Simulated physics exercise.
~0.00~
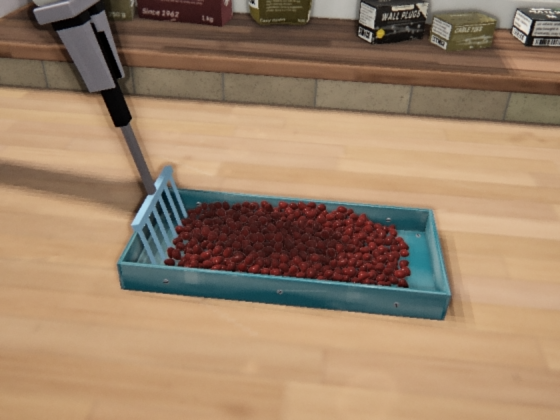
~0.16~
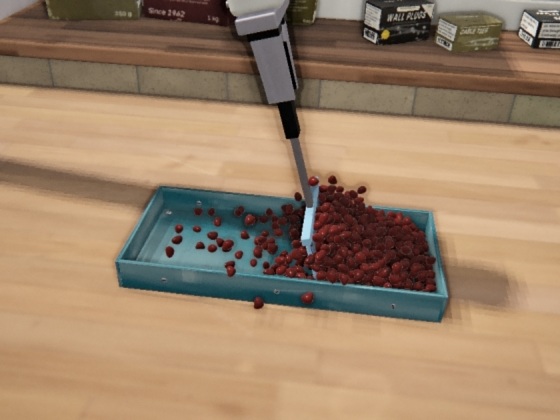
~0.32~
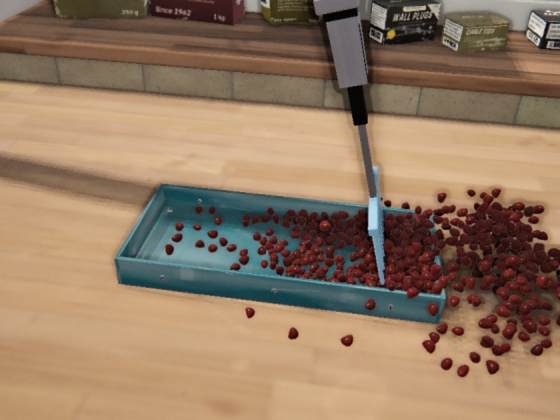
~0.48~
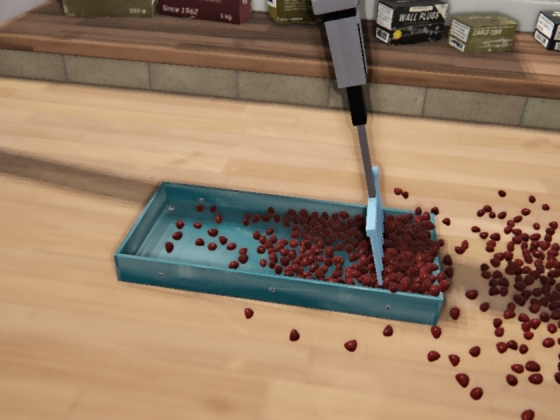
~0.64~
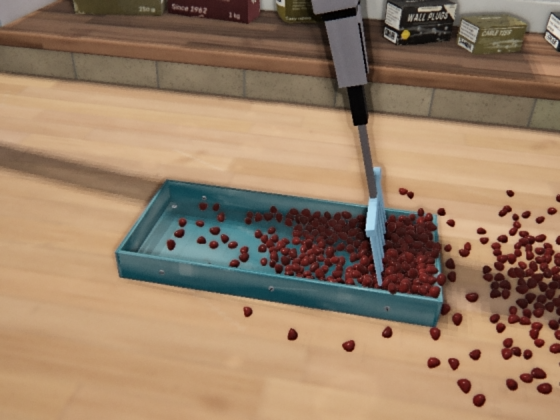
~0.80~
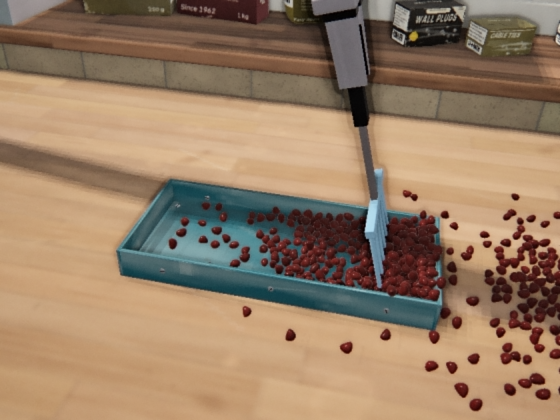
Robot arm sweeping a blue rake rightward through a teal tray of dark red beans, spilling many across the wooden counter.
